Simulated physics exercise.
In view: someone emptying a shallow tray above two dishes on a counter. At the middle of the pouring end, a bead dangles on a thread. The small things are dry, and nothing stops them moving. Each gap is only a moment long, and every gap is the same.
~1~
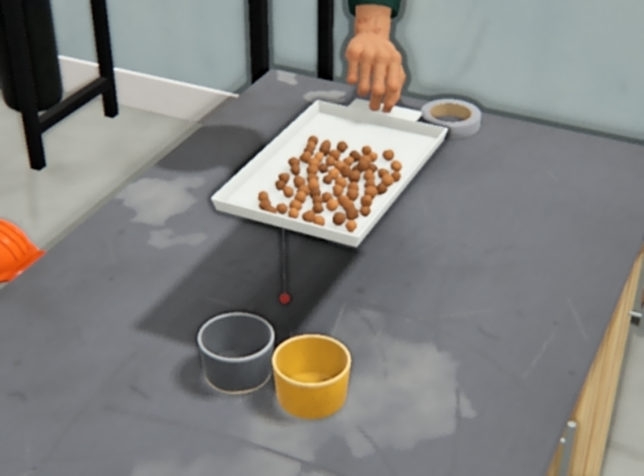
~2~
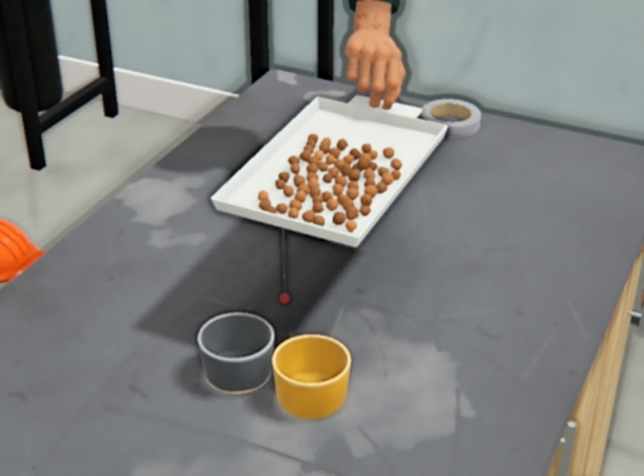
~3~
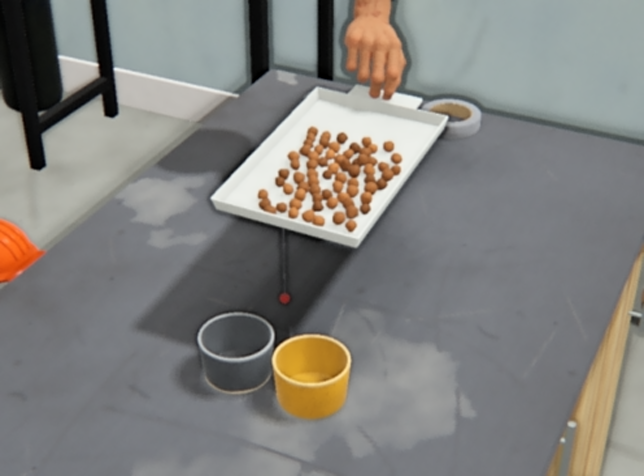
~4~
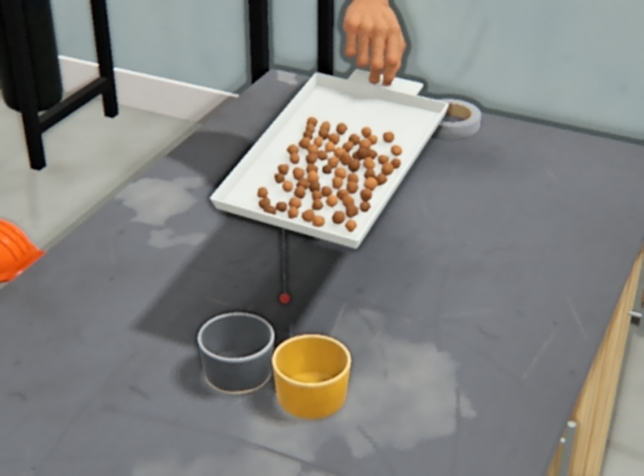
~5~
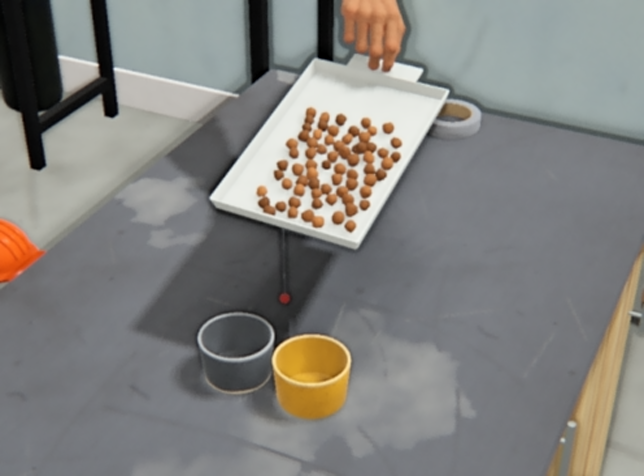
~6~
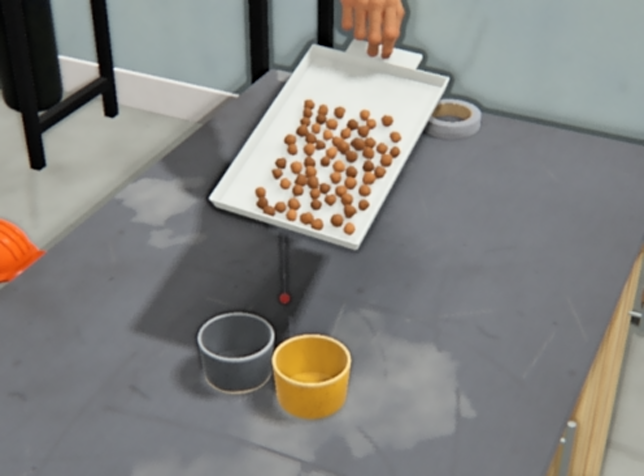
On a gray counter, a hand holds a shallow white tray of small round brown things above a gray dish and a yellow dish, level at first. The hand then gradually raises the far end, tilting the tray clearly toward its near right corner, while the dishes stay still.
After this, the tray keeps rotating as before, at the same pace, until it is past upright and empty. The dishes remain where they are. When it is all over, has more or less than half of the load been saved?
More than half.
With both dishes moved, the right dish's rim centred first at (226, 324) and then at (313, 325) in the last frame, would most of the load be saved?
At the first place below a half, at the second the smaller part.
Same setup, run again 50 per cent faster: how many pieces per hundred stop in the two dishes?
Around 70 percent.
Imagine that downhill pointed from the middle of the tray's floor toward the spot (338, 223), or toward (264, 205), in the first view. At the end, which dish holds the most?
Note: Place 1, the dish at the right; place 2, the dish at the left.
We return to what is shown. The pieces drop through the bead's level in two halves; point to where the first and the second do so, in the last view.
I'd place the first part at (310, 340) and the rest at (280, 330).
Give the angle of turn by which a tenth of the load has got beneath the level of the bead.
A tilt of roughly 105°.
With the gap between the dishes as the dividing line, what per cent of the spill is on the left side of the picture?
It works out at some 30 percent.
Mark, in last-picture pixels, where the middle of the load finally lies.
Close to (288, 382) in the last picture.
Soon, tray tipped steeply; all on the tray.
A while on, tray tipped past a quarter turn; about half on the tray; a small part in the right dish; a stray few in the left dish; about half in the air.
Towards the end, tray tipped past a quarter turn; about a third in the right dish; about a third in the left dish; about a third outside both.
Finally, tray tipped past a quarter turn; about a third in the right dish; about a third in the left dish; about a third outside both.
